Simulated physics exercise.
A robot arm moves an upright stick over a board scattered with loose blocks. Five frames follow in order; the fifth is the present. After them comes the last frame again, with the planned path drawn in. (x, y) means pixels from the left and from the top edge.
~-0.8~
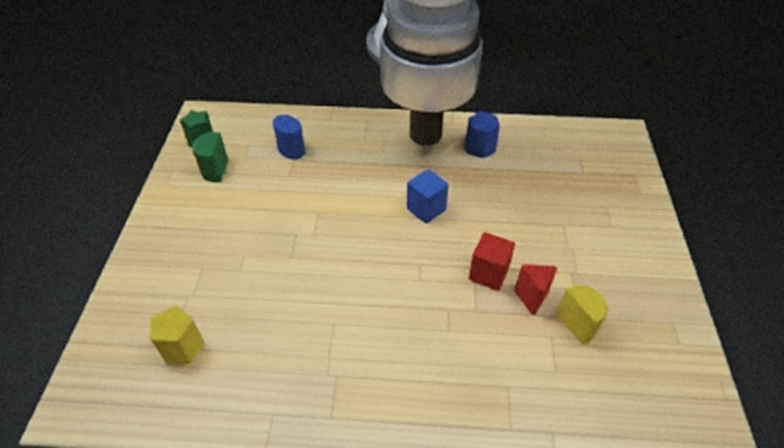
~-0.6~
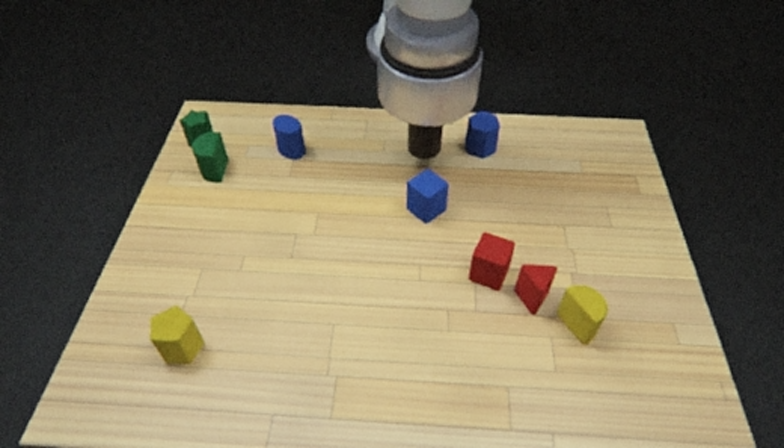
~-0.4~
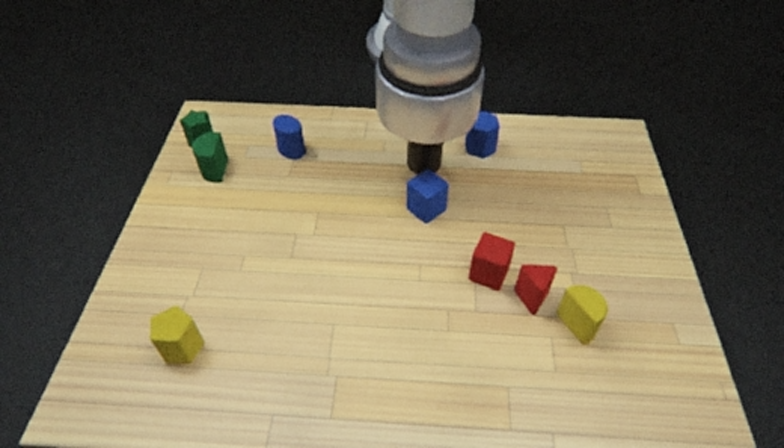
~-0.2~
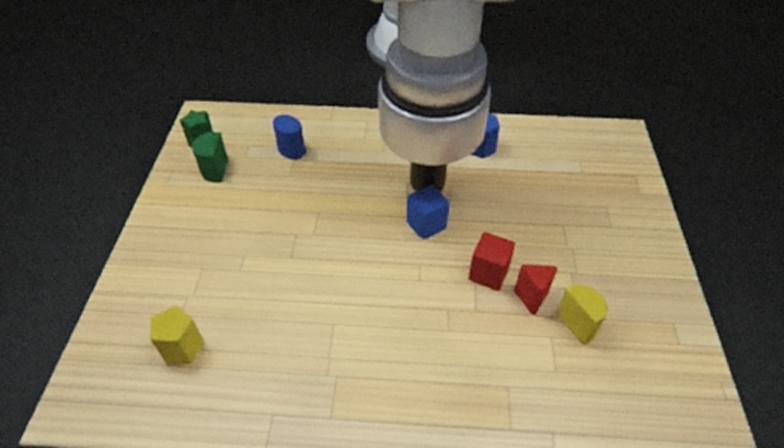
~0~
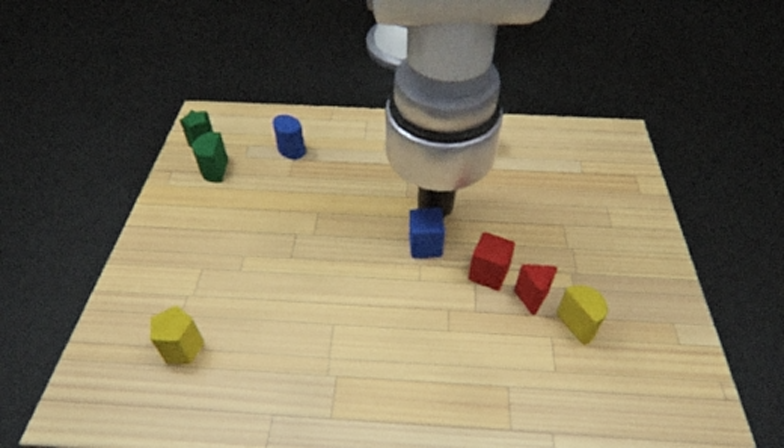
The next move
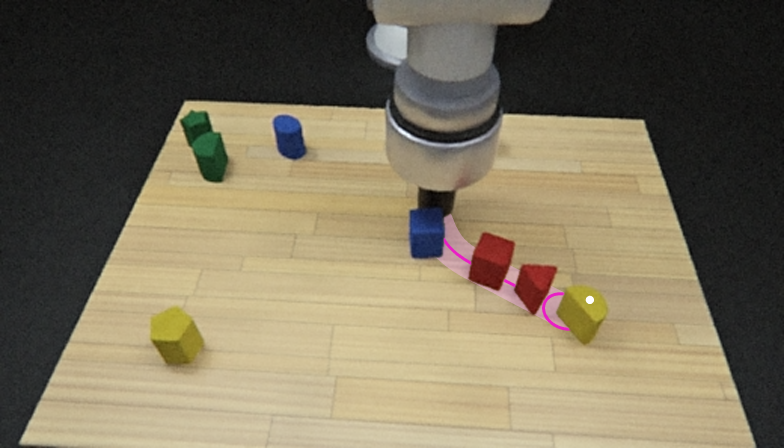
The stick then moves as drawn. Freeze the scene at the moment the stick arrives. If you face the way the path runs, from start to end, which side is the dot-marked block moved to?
Shifted left.
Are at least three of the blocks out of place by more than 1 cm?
Yes, I think so.
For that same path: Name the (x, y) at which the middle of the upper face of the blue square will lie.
My estimate: (425, 239).
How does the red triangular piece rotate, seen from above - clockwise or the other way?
Answer: Anticlockwise.
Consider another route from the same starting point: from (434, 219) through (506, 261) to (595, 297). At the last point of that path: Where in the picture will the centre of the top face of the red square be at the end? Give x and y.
Its top centre lands on (517, 270).
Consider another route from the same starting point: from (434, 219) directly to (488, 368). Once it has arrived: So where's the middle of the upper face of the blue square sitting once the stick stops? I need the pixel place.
It should be at about (419, 252).
Drawn move, from (434, 219) through (460, 256) and (510, 283) to (564, 311); the dot is on the yellow D-shaped block.
On the path given first. One third of the way, stick at (462, 243); blue square at (425, 239), turned 55° clockwise.
Two thirds of the way, stick at (514, 270); blue square at (425, 239), turned 55° clockwise; red square at (546, 284), turned 30° clockwise; red triangular piece at (576, 300), turned 40° anticlockwise; yellow D-shaped block at (601, 301), turned 25° clockwise.
At the end, stick at (570, 298); blue square at (425, 239), turned 55° clockwise; red square at (594, 321), turned 50° clockwise; red triangular piece at (612, 348), turned 20° anticlockwise; yellow D-shaped block at (619, 306), turned 15° clockwise.
